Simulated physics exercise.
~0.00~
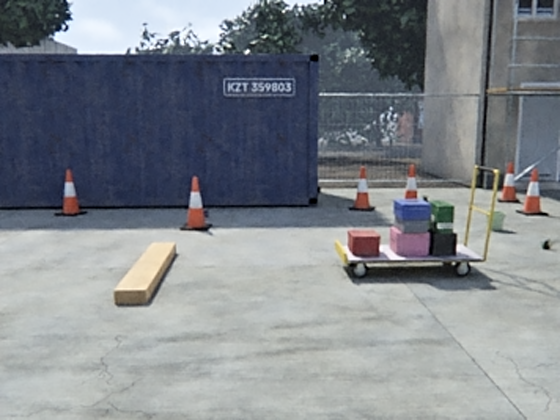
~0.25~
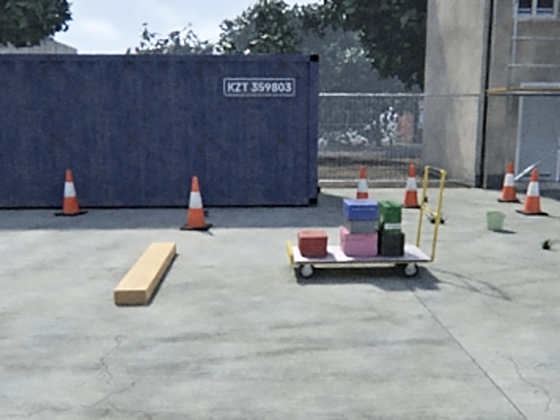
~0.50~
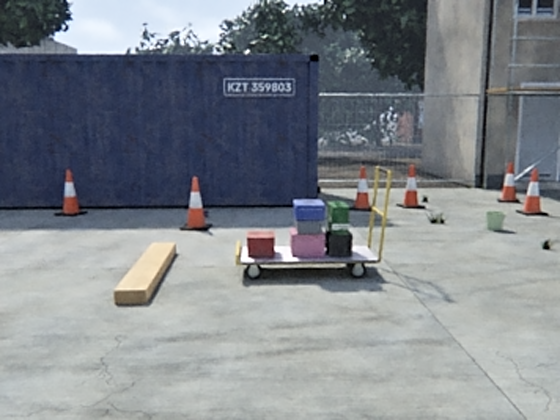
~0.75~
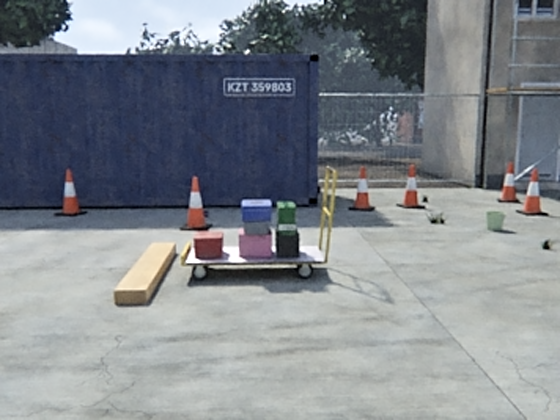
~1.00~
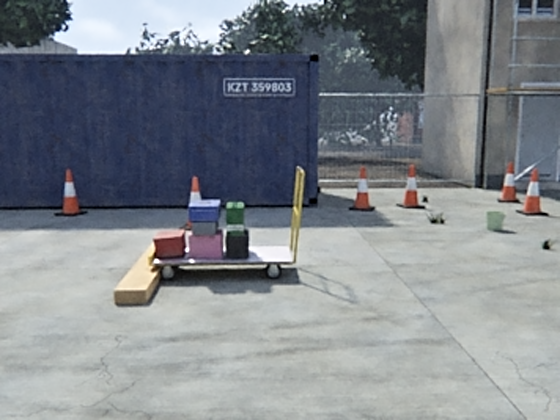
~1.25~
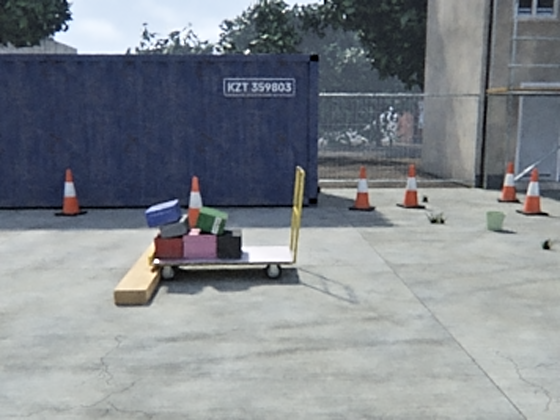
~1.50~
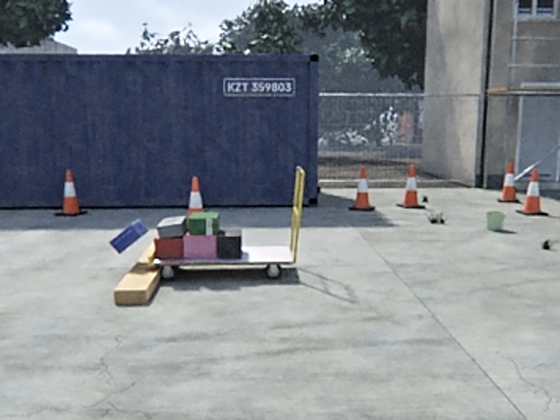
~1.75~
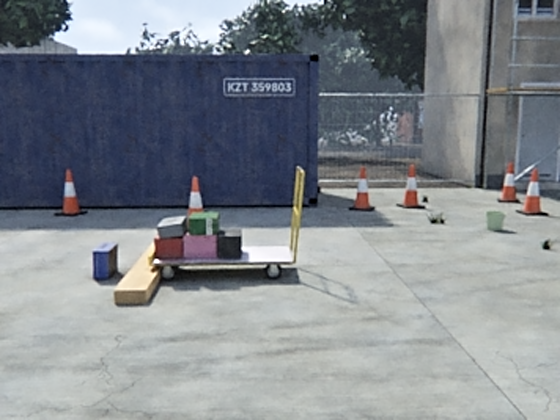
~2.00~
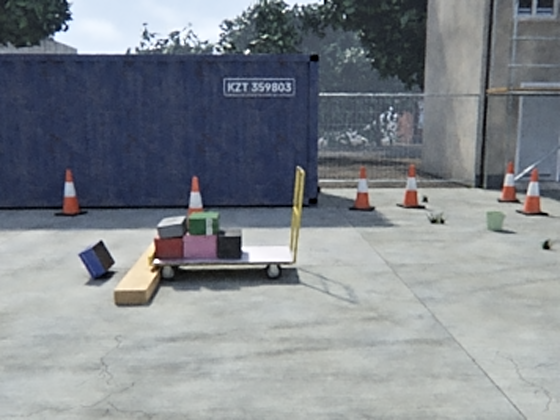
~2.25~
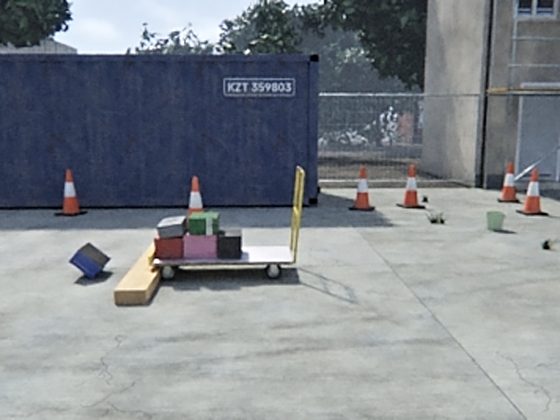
The clip opens on a paved yard where a flatbed trolley carrying six coloured boxes rolls left, past traffic cones and a blue shipping container, toward a wooden beam on the ground. The trolley reaches the beam and stops abruptly, its deck staying level. The load shifts forward, and the green box tips onto its side while the blue and grey ones slide left. The blue box pitches over the front, drops beyond the beam and tumbles on the ground. It ends tilted there, while the other five boxes remain on the halted trolley.
